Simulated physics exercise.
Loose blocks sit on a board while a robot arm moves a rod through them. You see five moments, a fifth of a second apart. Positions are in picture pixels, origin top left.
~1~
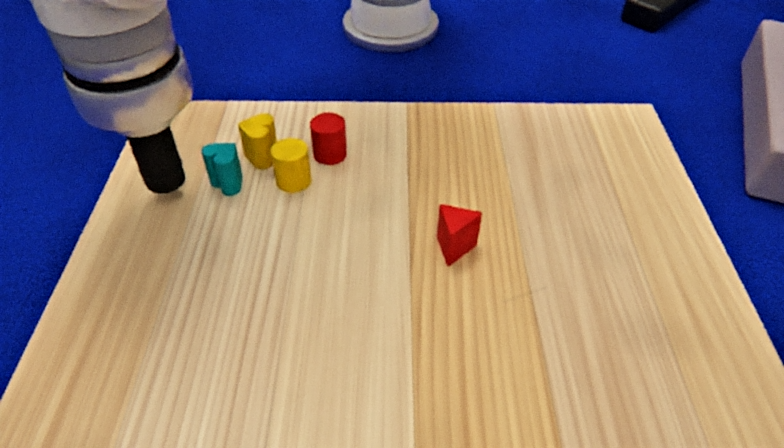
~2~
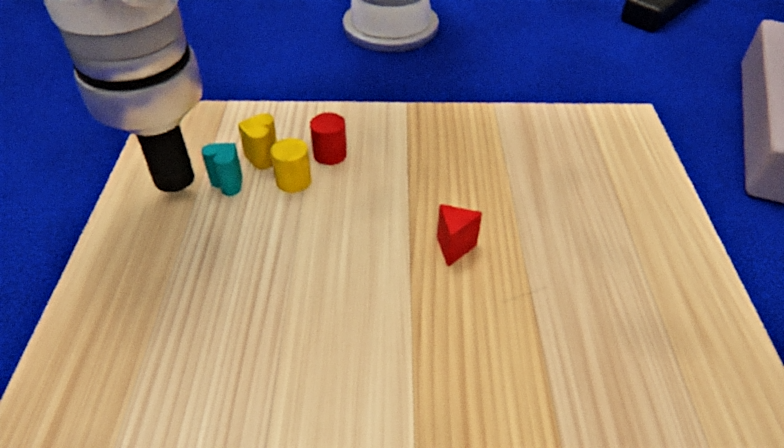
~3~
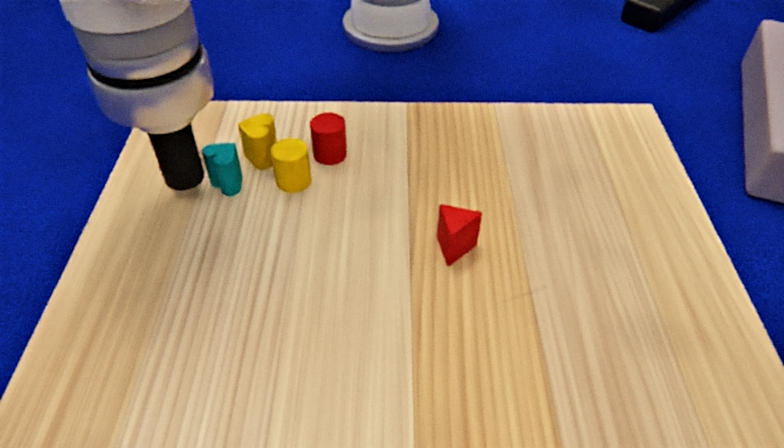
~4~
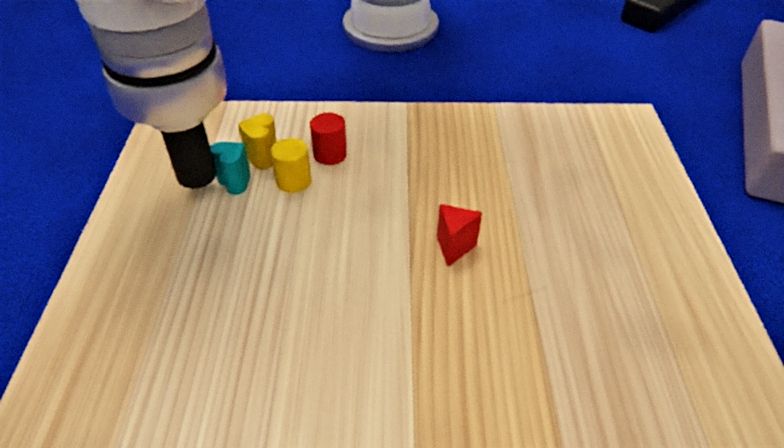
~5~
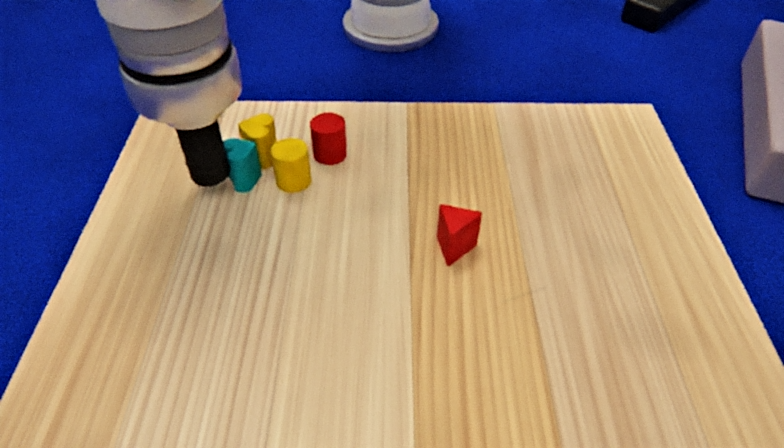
A robot arm with a black rod stands over the upper left of a pale wooden board on blue cloth, seen from above at an angle by a still camera. Beside the rod sit a turquoise heart block, two yellow blocks and a red cylinder, with a red triangular block right of centre. The rod slides slowly right, meets the turquoise block and pushes it slightly towards the yellow ones.
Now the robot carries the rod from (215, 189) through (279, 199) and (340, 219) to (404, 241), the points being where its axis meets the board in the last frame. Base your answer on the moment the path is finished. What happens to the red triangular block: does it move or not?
Left where it is.
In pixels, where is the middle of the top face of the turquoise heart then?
Somewhere near (273, 143).
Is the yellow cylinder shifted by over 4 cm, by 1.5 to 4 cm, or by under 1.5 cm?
Distance: Between 1.5 and 4 cm.
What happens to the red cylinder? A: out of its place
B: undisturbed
Choice B: Undisturbed.
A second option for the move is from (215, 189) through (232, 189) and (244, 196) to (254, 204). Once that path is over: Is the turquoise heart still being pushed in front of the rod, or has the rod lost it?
I predict the rod has moved past it.
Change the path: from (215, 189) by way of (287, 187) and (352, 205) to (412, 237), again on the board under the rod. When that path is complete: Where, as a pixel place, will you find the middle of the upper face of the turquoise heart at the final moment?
Its top middle will sit at (301, 135).
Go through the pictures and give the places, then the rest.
Lower end of the rod at (166, 182), tops of blocks, turquoise heart at (220, 151), yellow cylinder at (289, 149), red cylinder at (327, 122), red triangular block at (458, 216), in the first frame.
Rod at (175, 180), blocks as before, in the second frame.
Rod at (185, 179), blocks as before, in the third frame.
Rod at (197, 177), turquoise heart at (227, 150), in the fourth frame.
Rod at (211, 175), turquoise heart at (237, 148), yellow cylinder at (289, 149), red cylinder at (327, 122), red triangular block at (458, 216), in the fifth frame.
The first path, step by step. One third of the way, rod at (278, 184); turquoise heart at (273, 143), turned 50° anticlockwise; yellow cylinder at (310, 145).
Two thirds of the way, rod at (340, 205); turquoise heart at (273, 143), turned 50° anticlockwise; yellow cylinder at (310, 145).
At the end, rod at (405, 227); turquoise heart at (273, 143), turned 50° anticlockwise; yellow cylinder at (310, 145); red cylinder not moved; red triangular block not moved.
